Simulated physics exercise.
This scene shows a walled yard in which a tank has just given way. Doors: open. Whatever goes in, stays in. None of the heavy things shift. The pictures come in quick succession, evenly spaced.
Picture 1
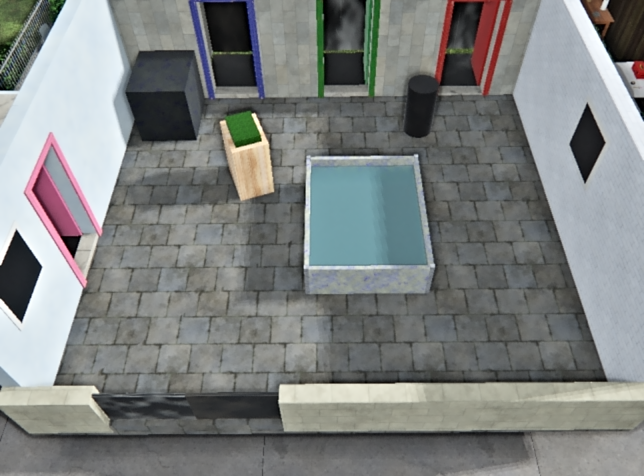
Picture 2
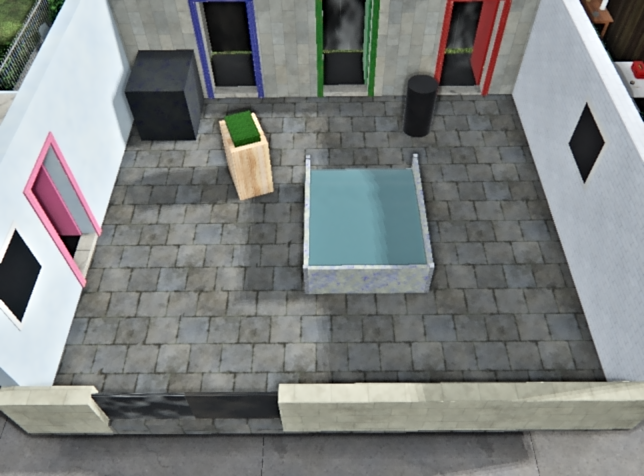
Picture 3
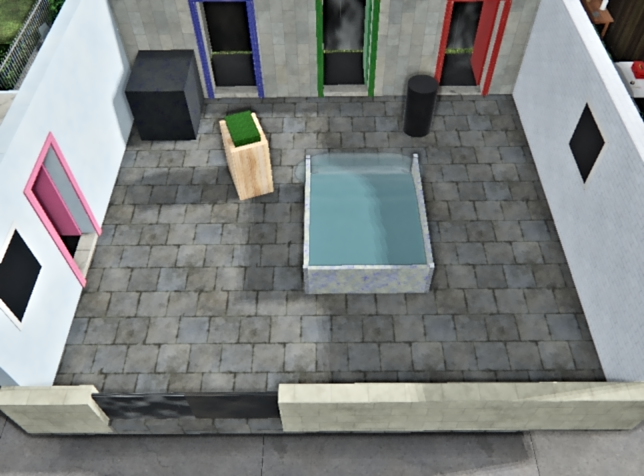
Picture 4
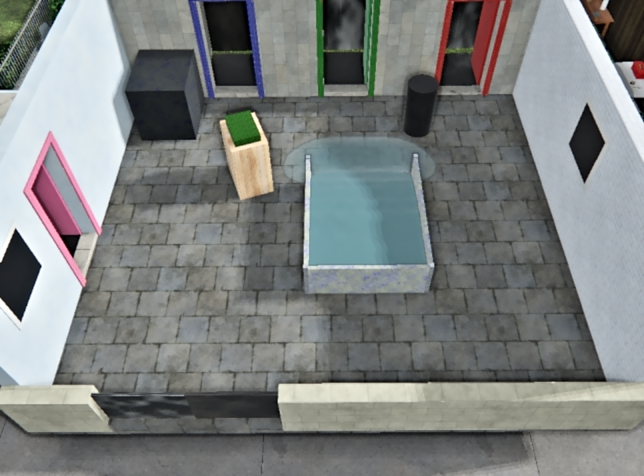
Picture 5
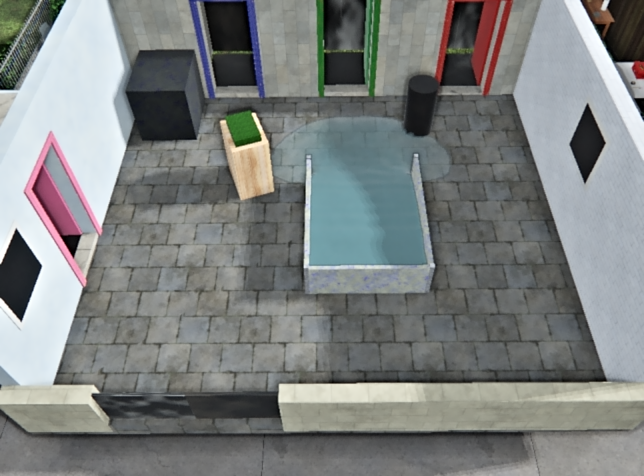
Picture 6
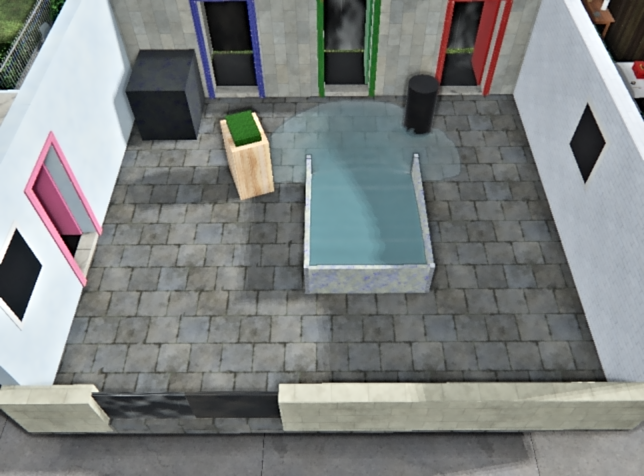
Water pouring from the open far side of a rectangular tank, spreading across grey paving around a black cylinder in a walled yard.
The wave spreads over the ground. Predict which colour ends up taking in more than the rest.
Green takes in the most.
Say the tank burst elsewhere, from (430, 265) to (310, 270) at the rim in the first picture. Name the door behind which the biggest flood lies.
That would be the red-painted one.
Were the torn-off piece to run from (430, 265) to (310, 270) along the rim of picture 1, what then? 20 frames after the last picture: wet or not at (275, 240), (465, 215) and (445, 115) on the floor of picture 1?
Going through them in turn, I'd say spared, spared and spared.
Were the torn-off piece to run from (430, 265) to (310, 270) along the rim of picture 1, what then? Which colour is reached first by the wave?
Answer: The pink door.
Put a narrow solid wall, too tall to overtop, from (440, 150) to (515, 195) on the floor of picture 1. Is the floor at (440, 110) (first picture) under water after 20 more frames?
Answer: Swamped.
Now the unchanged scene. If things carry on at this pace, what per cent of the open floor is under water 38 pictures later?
Estimate: Some 70 in a hundred.
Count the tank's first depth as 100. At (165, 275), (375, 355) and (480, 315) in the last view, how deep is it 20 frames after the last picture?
The three come to near 0, 0 and 0 per cent respectively.
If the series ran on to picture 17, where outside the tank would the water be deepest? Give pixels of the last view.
My estimate is about (371, 103).
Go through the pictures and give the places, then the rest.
The first frame shows still water in the tank at (365, 212).
In the second frame, the front is at a hidden place, out from the gap on the tank's far side.
In the third frame, water pours out on the tank's far side and has run to (419, 168).
In the fourth frame, water pours out on the tank's far side and has run to (294, 156).
In the fifth frame, water pours out on the tank's far side and has run to (323, 121).
In the sixth frame, the front is at (338, 103), out from the gap on the tank's far side.
A moment on, water covers 20 % of the floor; red door not reached, pink door not reached, blue door not reached, green door some in.
Next, water covers 25 % of the floor; red door wet at the sill, nothing in, pink door not reached, blue door wet at the sill, nothing in, green door a lot in.
Then, water covers 35 % of the floor; red door a trickle in, pink door not reached, blue door some in, green door a lot in.
Later, water covers 70 % of the floor; red door some in, pink door wet at the sill, nothing in, blue door some in, green door a lot in.
In the end, water covers 95 % of the floor; red door some in, pink door wet at the sill, nothing in, blue door some in, green door a lot in; the green door has let in the most.
